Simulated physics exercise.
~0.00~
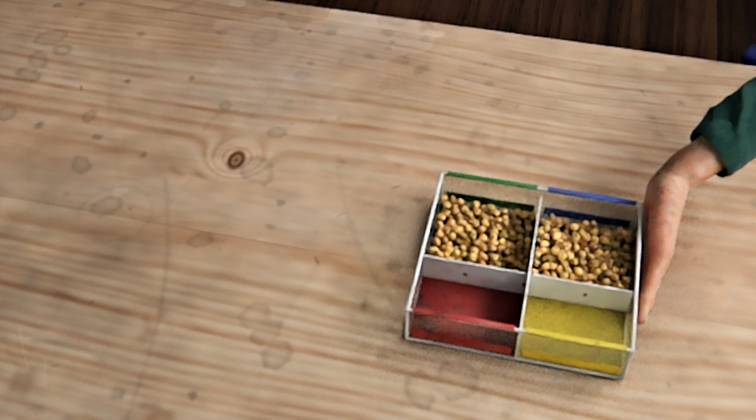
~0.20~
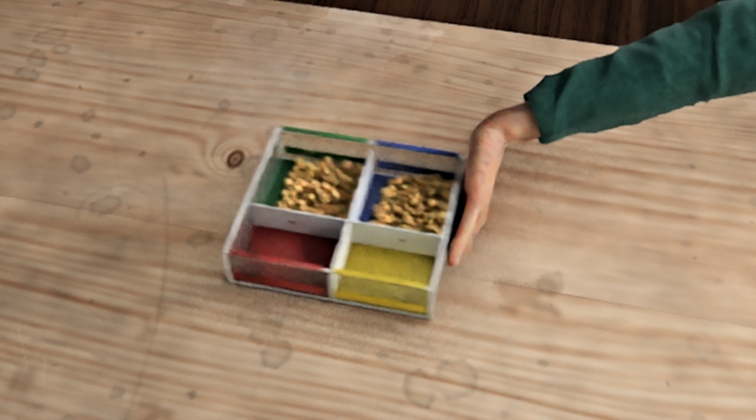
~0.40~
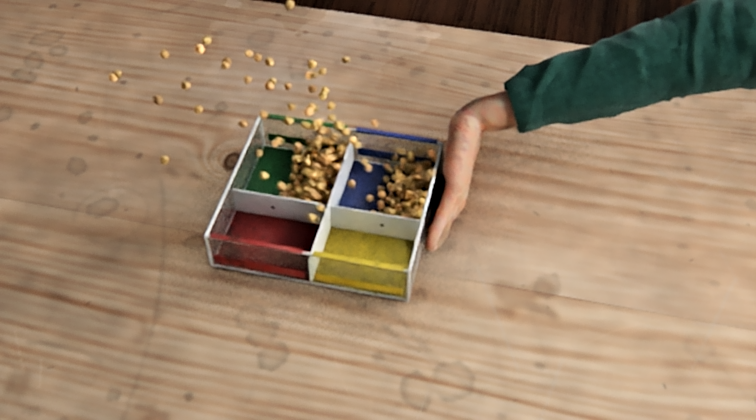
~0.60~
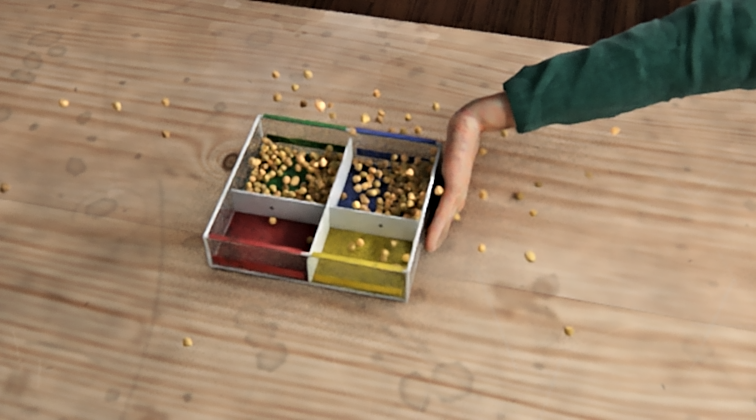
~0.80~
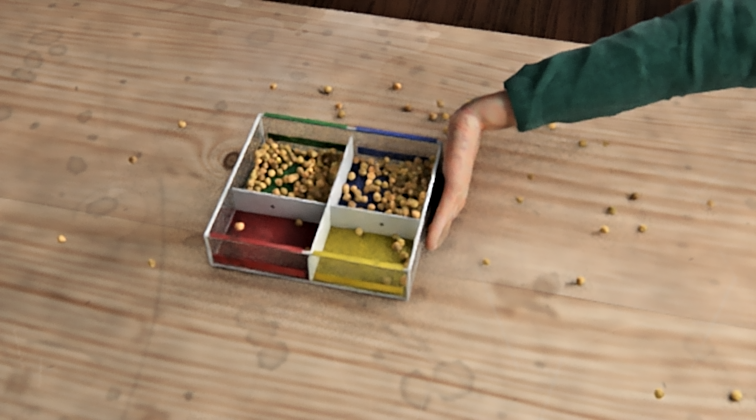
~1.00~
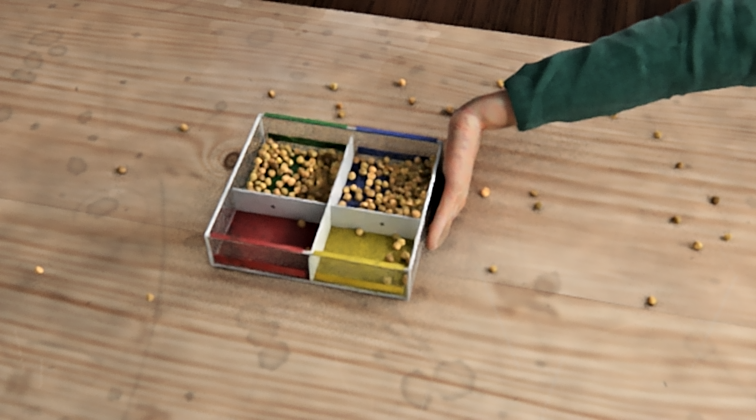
At the start, a hand in a green sleeve rests against the right side of a clear-walled tray on a wooden table, with chickpeas filling the green and blue compartments while the red and yellow ones are empty. The hand moves the tray quickly to the left, and the chickpeas shift inside. As the tray comes to a stop, a spray of chickpeas flies up and out over the far left side. They scatter across the table, and a few drop into the front compartments. Finally, most chickpeas lie in the green and blue sections, with some strewn around the tray.
